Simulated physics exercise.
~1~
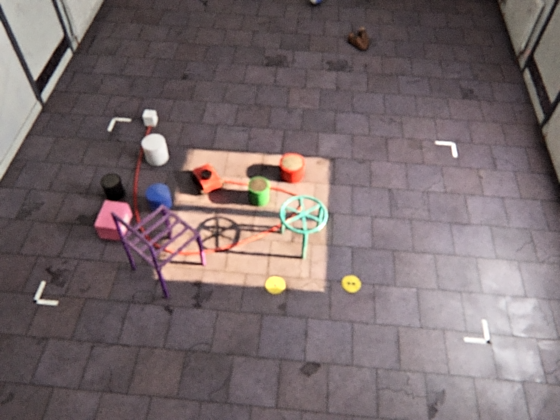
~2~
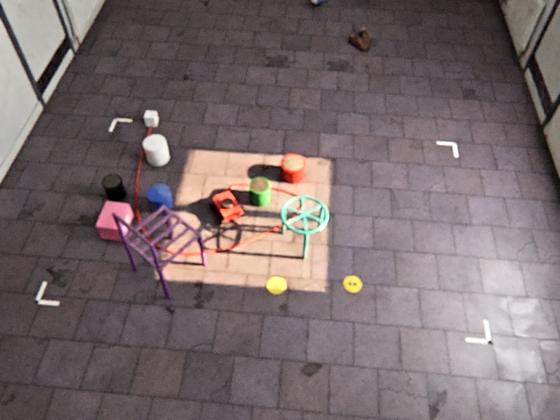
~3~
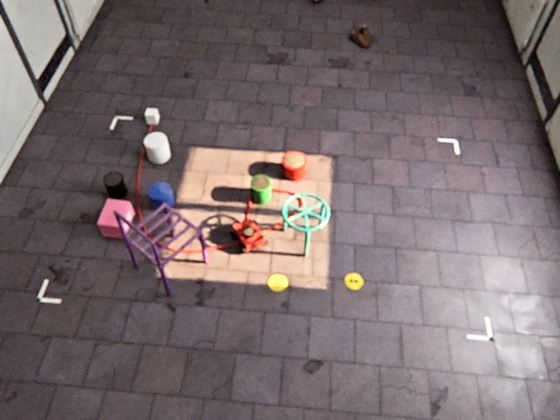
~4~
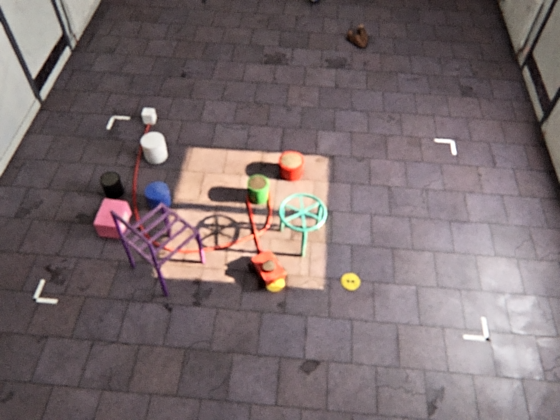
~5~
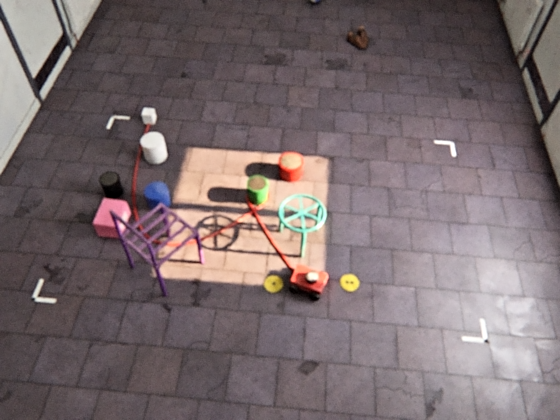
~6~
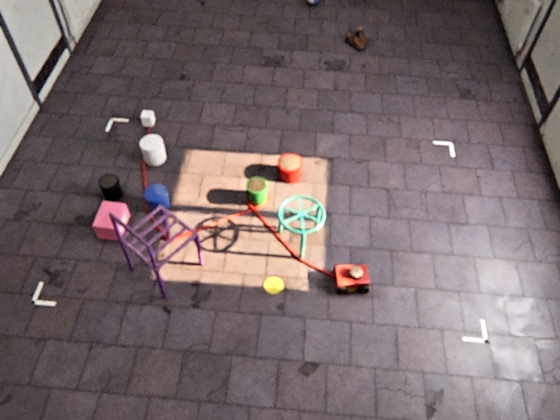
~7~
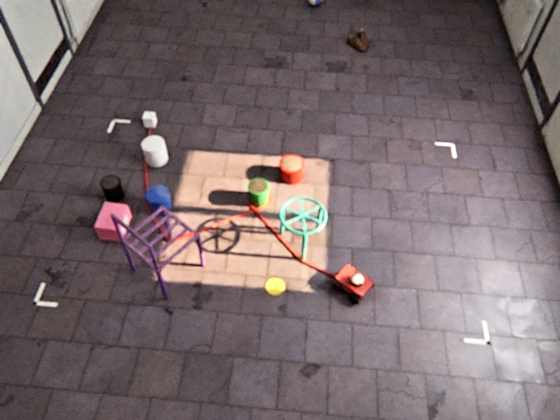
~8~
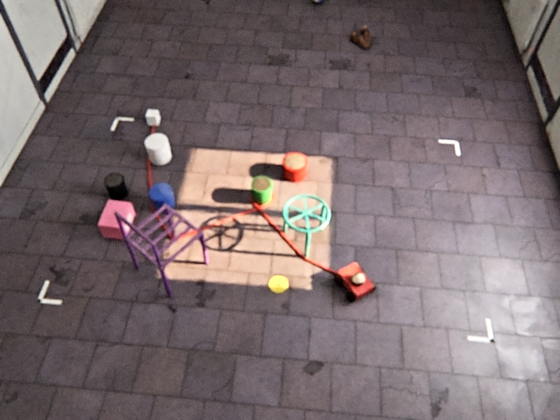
A small red cart trailing a red cord rolled down and right across the tiled floor, passed over one yellow mark, and stopped on the second beyond the teal stool, its cord stretched back past the green pot and purple chair, nothing knocked over.
